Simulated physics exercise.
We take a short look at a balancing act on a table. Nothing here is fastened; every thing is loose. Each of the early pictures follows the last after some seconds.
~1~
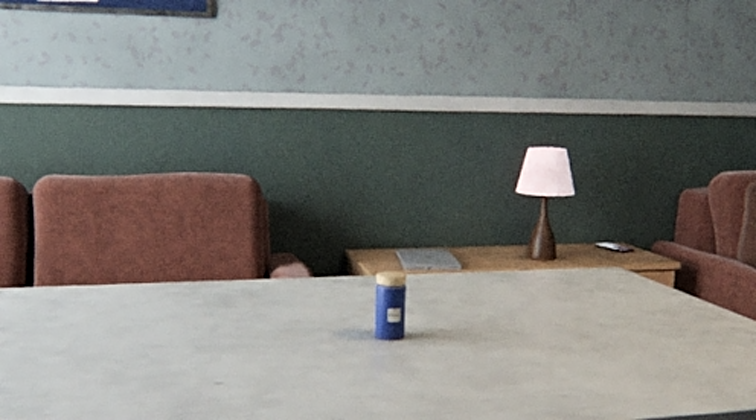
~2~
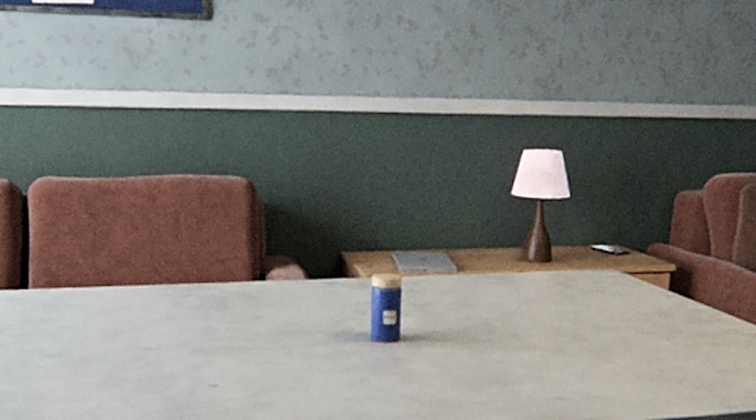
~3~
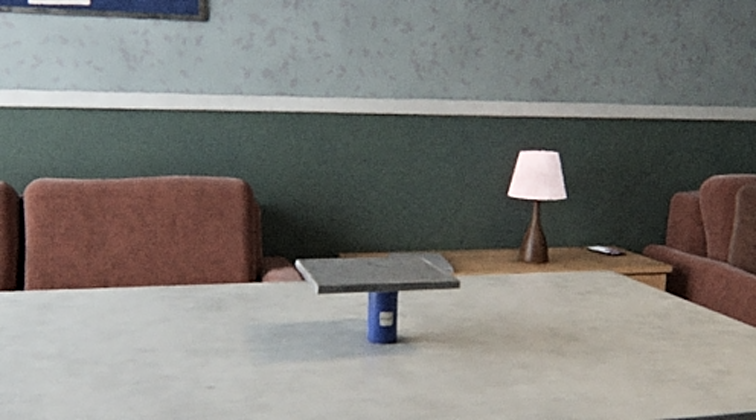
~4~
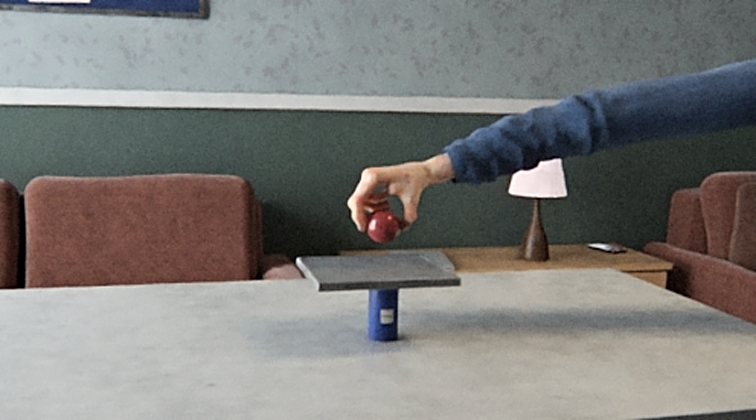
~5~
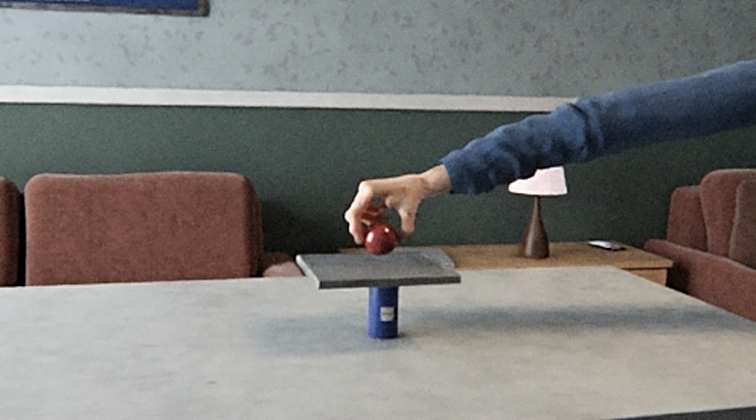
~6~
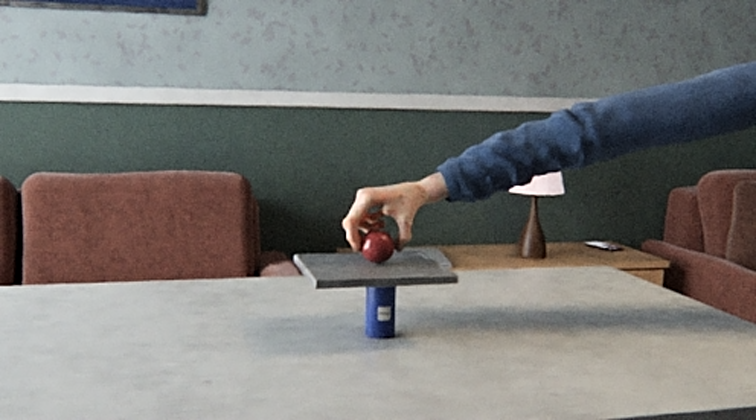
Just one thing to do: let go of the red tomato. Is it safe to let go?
The stack stays put.
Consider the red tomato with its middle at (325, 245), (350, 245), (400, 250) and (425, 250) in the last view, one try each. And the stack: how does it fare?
So it tips over first, tips over next, stays steady after that, and stays steady last.
Then, 0.20 s on from there, no change.
Then, 0.50 s on from there, red tomato resting near (378, 247).
Then, 0.90 s on from there, red tomato resting near (377, 247).
In the end, all 3 unmoved. At the end, from the last picture's camera, red tomato near (377, 247). The stack stays up.
